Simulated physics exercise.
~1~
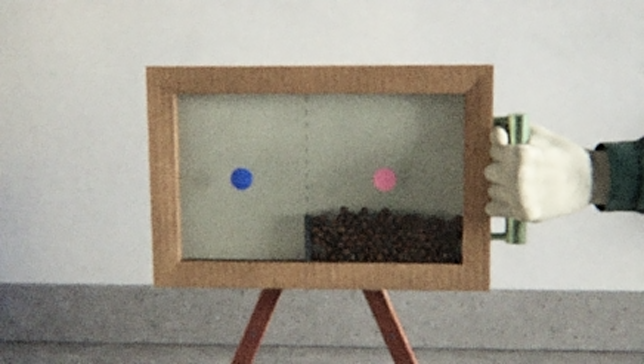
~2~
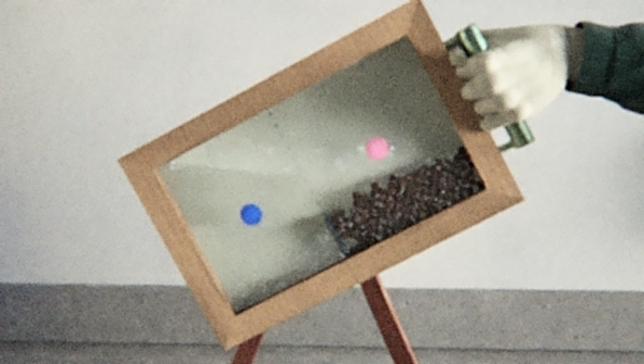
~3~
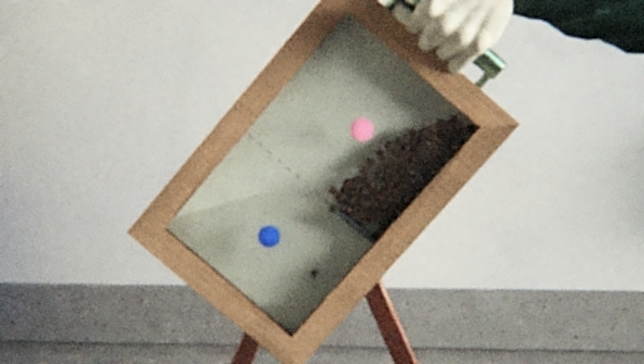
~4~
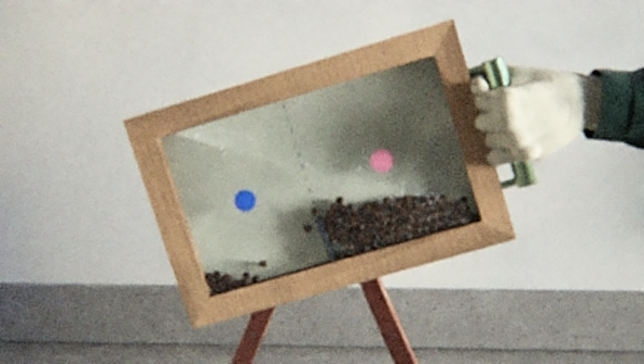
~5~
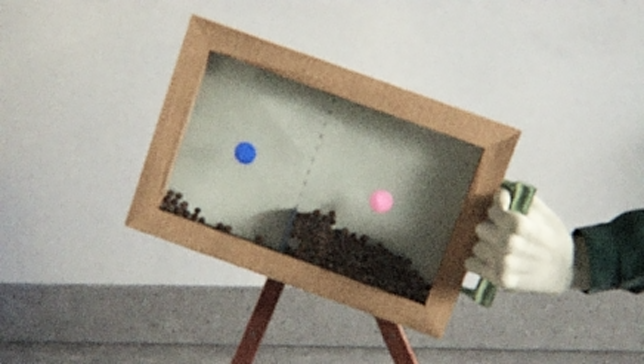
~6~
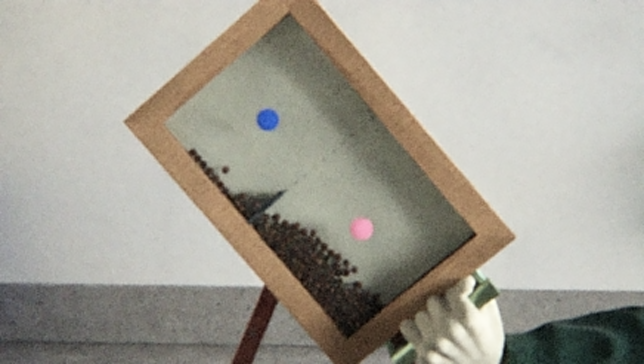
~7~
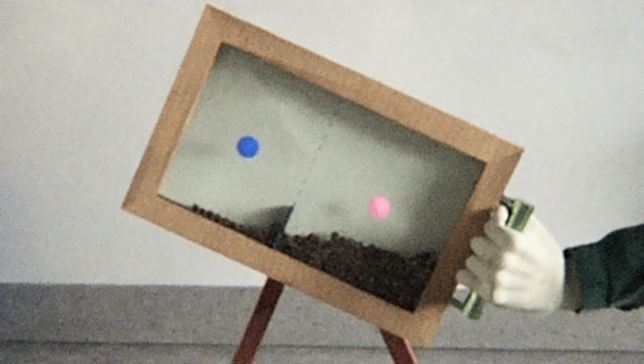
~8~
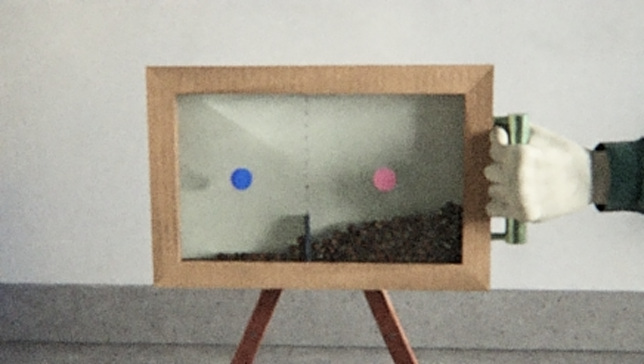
A pale-gloved hand in a dark green sleeve grips the green handle on the right of a wooden-framed, clear-fronted box on a reddish-brown stand, seen straight on against a pale wall. Inside, a blue dot marks the left half and a pink dot the right, where small dark beads lie. The hand tips the box steeply anticlockwise, and some beads spill into the lower left. It swings back past level to a steep clockwise tilt, beads sliding rightward within each half. Finally it returns to level, most beads sloping up rightward beneath the pink dot, fewer beneath the blue.
